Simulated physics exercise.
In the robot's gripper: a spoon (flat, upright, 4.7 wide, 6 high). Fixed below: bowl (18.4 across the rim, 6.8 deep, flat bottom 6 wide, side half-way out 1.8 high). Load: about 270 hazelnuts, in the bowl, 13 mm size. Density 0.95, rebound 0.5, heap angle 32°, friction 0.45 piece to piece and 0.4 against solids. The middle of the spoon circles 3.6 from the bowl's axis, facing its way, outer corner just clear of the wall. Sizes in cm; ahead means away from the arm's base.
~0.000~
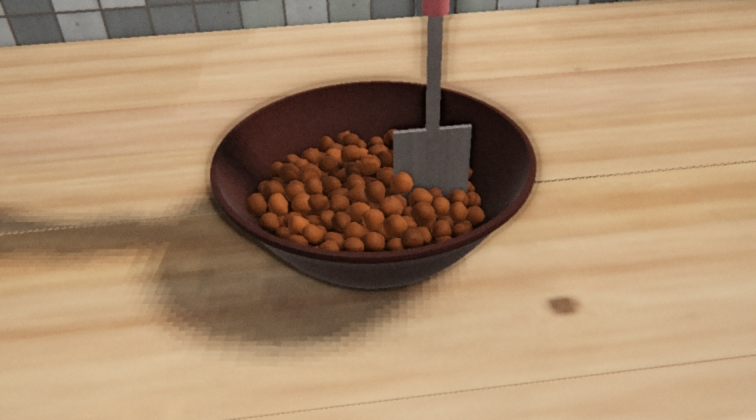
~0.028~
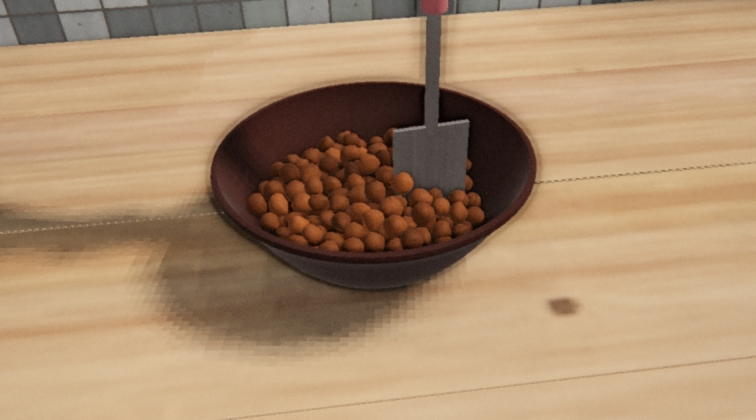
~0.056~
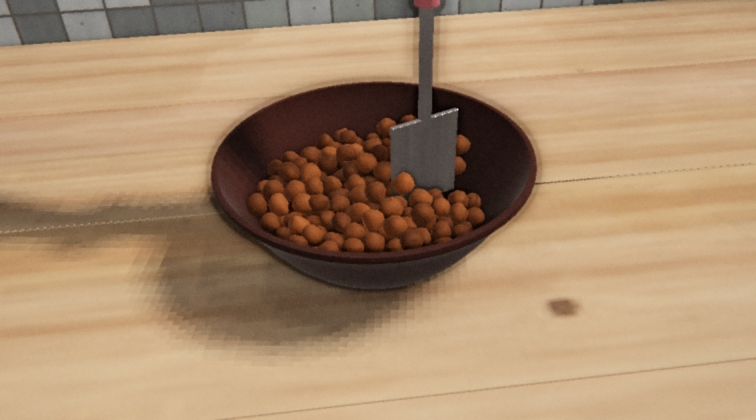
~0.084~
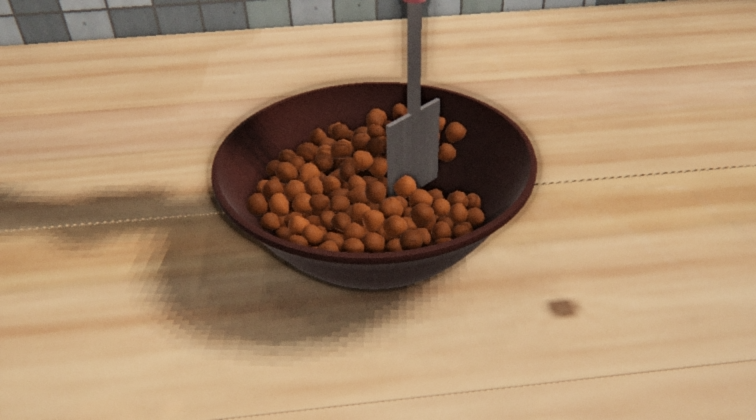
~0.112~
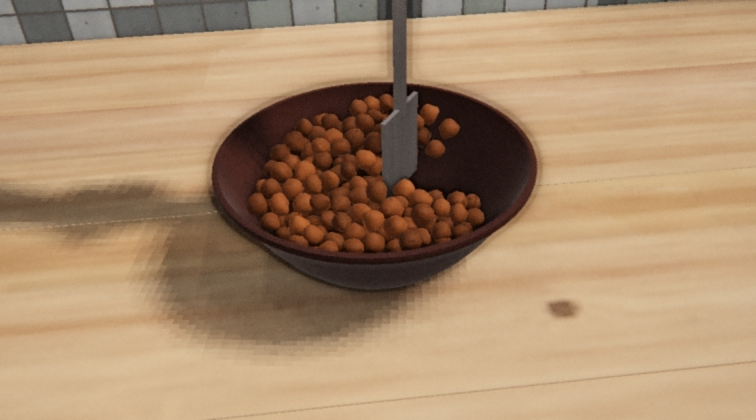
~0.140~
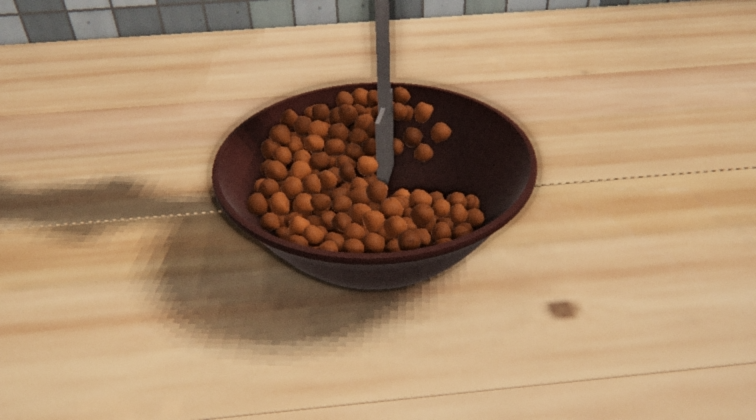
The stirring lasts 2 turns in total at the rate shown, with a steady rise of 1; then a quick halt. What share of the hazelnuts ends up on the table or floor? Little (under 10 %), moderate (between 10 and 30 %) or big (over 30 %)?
On the table or floor the share is moderate, between 10 and 30 %.
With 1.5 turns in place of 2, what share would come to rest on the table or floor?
In that case some 15 per cent.
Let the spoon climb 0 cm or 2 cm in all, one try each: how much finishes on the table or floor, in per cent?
About 25 and 15 per cent.
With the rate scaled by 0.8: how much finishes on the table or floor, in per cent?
About 15 per cent.
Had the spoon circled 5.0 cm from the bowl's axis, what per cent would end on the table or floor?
In that case some 20 per cent.
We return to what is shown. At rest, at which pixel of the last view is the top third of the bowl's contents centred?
Near (416, 161).
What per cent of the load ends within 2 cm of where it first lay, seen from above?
About 5 per cent.
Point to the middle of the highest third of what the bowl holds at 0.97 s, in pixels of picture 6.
Around (339, 231).
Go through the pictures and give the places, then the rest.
Spoon neck at (433, 106), 0° round; upper third of the load around (359, 191), from x 255 to 475, top at y 135; 271 in the bowl, in the first frame.
Spoon neck at (432, 103), 6° round; upper third of the load around (359, 190), from x 255 to 475, top at y 135, in the second frame.
Spoon neck at (425, 96), 22° round; upper third of the load around (364, 184), from x 260 to 475, top at y 125, in the third frame.
Spoon neck at (414, 90), 39° round; upper third of the load around (361, 170), from x 260 to 475, top at y 115, in the fourth frame.
Spoon neck at (400, 85), 56° round; upper third of the load around (353, 160), from x 260 to 475, top at y 105, in the fifth frame.
Spoon neck at (384, 83), 73° round; upper third of the load around (341, 150), from x 260 to 475, top at y 95; 271 in the bowl, in the sixth frame.
By 0.55 s, 327° round, highest piece 10 above the table; 237 in the bowl, 28 on the table or floor, 6 in flight or on the tool.
By 0.97 s, 221° round, highest piece 8 above the table; 222 in the bowl, 46 on the table or floor, 3 in flight or on the tool.
By 1.38 s, 0° round, highest piece 7 above the table; 216 in the bowl, 55 on the table or floor.
By 2.08 s, 0° round, highest piece 7 above the table; 216 in the bowl, 55 on the table or floor.
Final count, 216 in the bowl, 55 on the table or floor. That is 20 % on the table or floor.
